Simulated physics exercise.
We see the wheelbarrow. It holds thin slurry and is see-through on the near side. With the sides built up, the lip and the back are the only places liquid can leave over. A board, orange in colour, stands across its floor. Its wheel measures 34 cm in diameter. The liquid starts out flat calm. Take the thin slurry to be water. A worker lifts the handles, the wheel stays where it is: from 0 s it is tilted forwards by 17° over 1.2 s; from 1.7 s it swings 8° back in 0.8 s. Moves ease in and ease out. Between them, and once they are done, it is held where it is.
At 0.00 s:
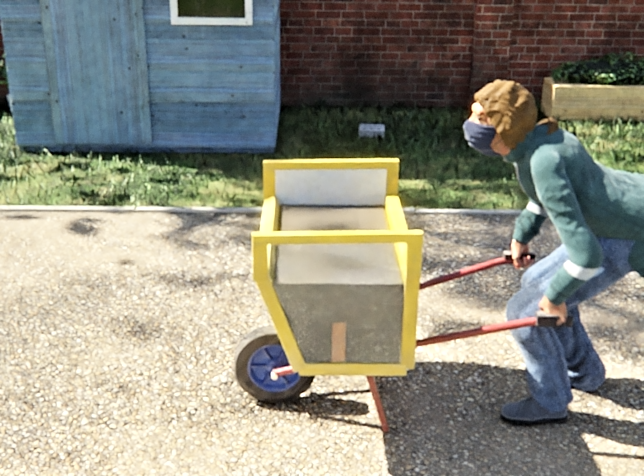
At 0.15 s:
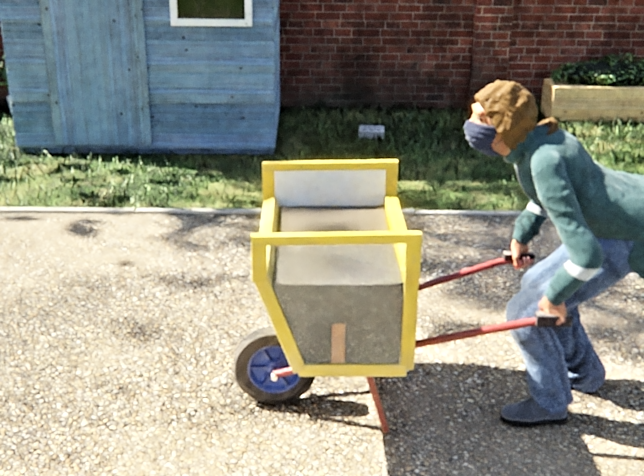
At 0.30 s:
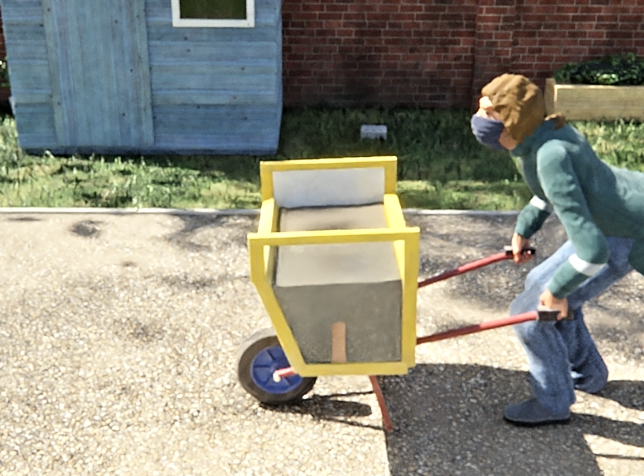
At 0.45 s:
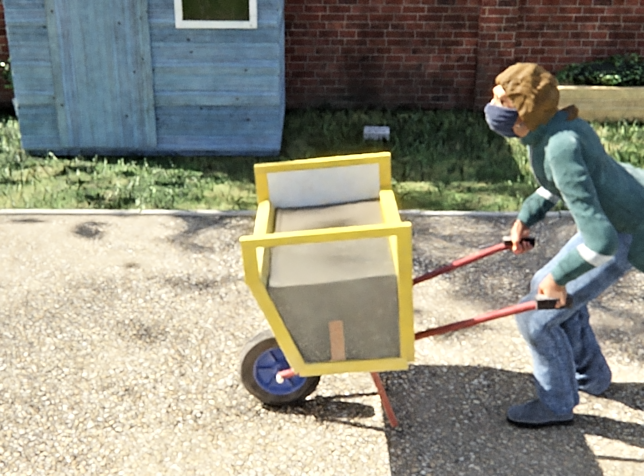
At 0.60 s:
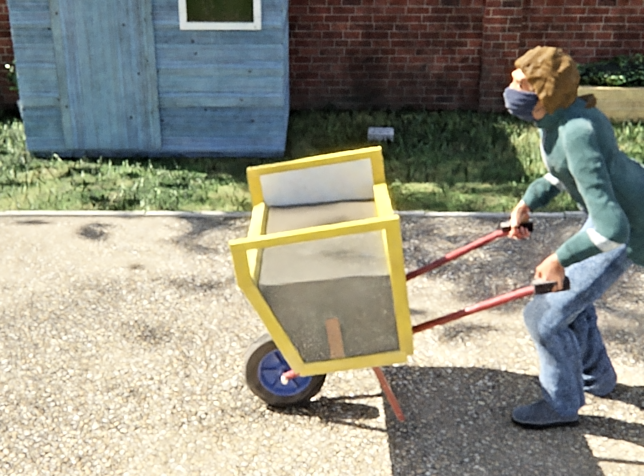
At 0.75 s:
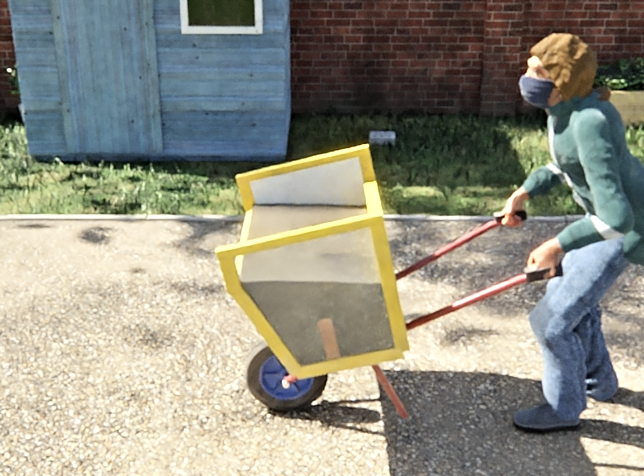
On a sunlit paved path beside a grass strip and a red brick wall, the view is from the side and slightly above. A yellow-framed wheelbarrow with a see-through near side holds greyish liquid, an orange upright piece and a blue-hubbed wheel below, while a masked worker in green grips its red handles at right. After barely moving, the worker straightens and raises the handles, tilting the barrow gently forwards to the left.
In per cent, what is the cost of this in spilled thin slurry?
15 %.
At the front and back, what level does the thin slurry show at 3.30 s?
I'd put it at about 28 cm in front and about 24 cm behind.
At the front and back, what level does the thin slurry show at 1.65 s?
Around 30 cm toward the front, with 24 cm behind.
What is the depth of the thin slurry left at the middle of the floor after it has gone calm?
I'd say some 26 cm at the middle.
After 1.65 s the barrow is at 17° forwards, the surface stands 30 cm on the front, 23 cm on the back; the loss stands at 11 per cent, over the front.
After 2.45 s the barrow is at 9° forwards, the surface stands 27 cm on the front, 28 cm on the back; the loss stands at 13 per cent, over the front.
After 3.30 s the barrow is at 9° forwards, the surface stands 28 cm on the front, 24 cm on the back; the loss stands at 15 per cent, over the front.
After 5.39 s the loss stands at 15 per cent, over the front, 13 of 90 litres.
